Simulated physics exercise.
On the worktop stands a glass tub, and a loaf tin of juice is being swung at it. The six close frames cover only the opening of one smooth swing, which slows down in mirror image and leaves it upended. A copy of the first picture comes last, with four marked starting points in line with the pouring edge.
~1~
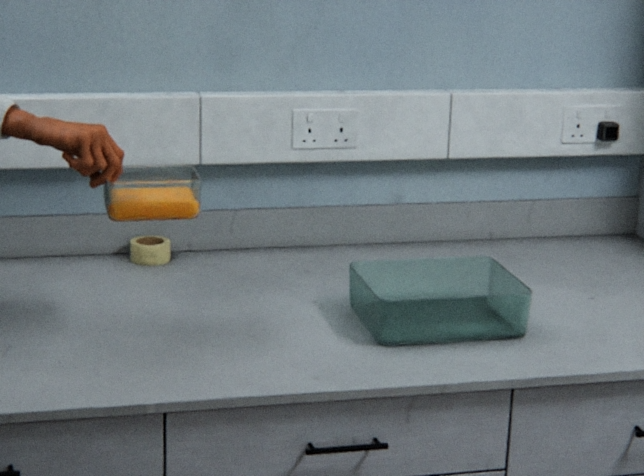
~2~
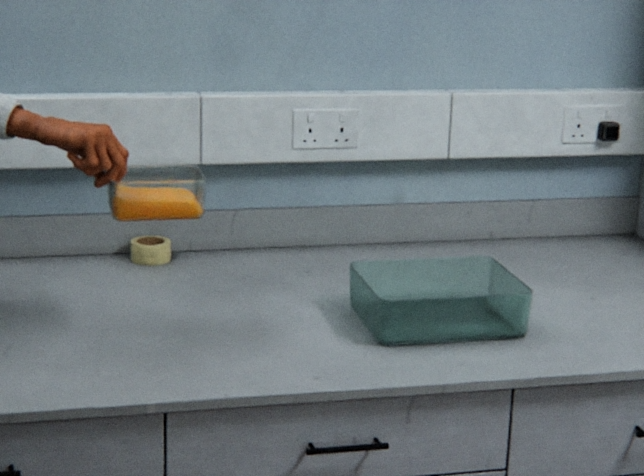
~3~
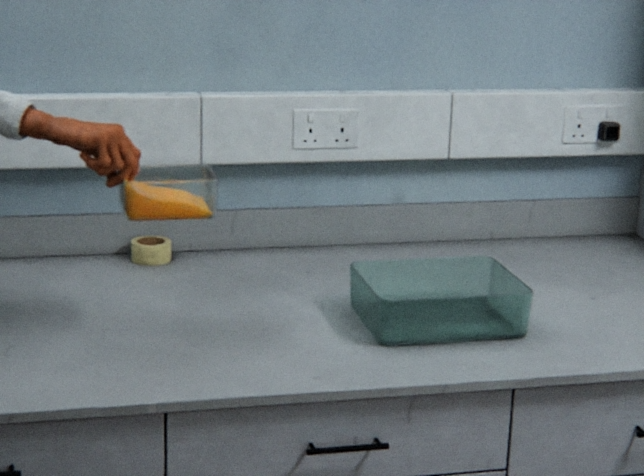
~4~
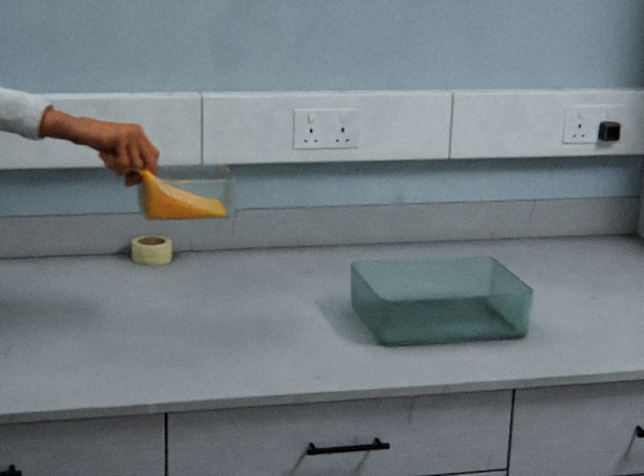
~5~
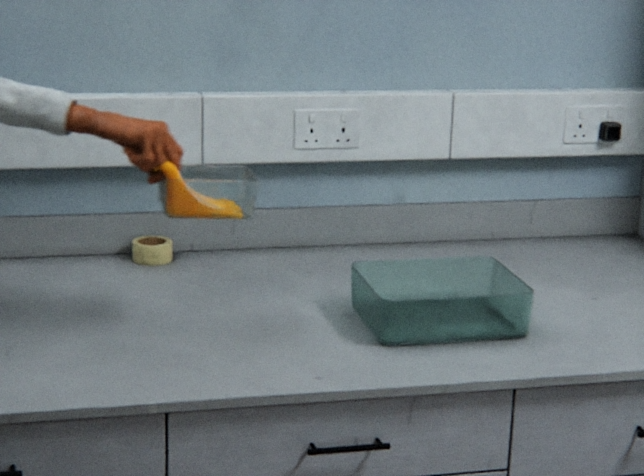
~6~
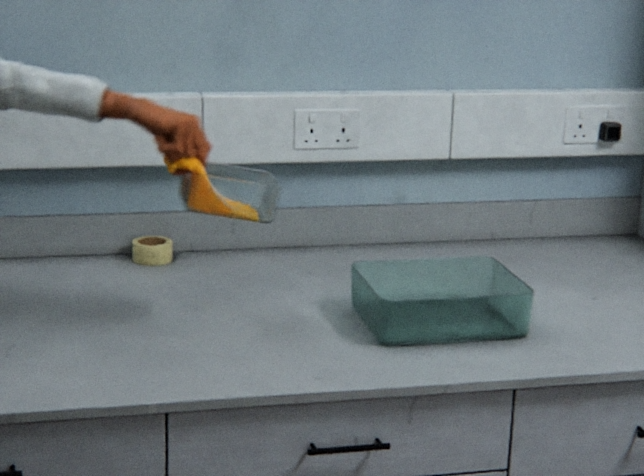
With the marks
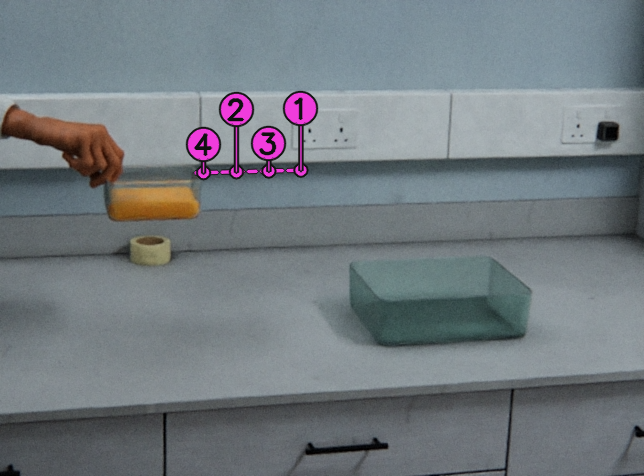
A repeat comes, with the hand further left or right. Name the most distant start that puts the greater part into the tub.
Place 2 just does it.
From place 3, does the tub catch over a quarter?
Yes, clearly.
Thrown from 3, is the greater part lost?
No.
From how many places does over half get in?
Three of the four.
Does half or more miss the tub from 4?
Yes, that goes wrong.
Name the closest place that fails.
That would be 4.
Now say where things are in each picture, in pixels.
The first picture shows upright, lip at (195, 172); tub from (376, 344) to (526, 335); nothing has left yet.
The second picture shows upright, lip at (200, 172); nothing has left yet.
The third picture shows upright, lip at (212, 172); nothing has left yet.
The fourth picture shows upright, lip at (229, 172); juice is over the rim, down to (147, 174).
The fifth picture shows tipped about 3°, lip at (252, 173); juice is over the rim, down to (177, 172).
The sixth picture shows tipped about 11°, lip at (275, 179); juice is over the rim, down to (202, 167).
In magenta, 1 at (300, 170); 2 at (236, 171); 3 at (268, 171); 4 at (203, 172).
With 1, about 76 % lands in the tub, 11 % falls short and 12 % goes beside or beyond.
With 2, about 65 % lands in the tub, 28 % falls short and 8 % goes beside or beyond.
With 3, about 73 % lands in the tub, 18 % falls short and 9 % goes beside or beyond.
With 4, about 31 % lands in the tub, 64 % falls short and 5 % goes beside or beyond.
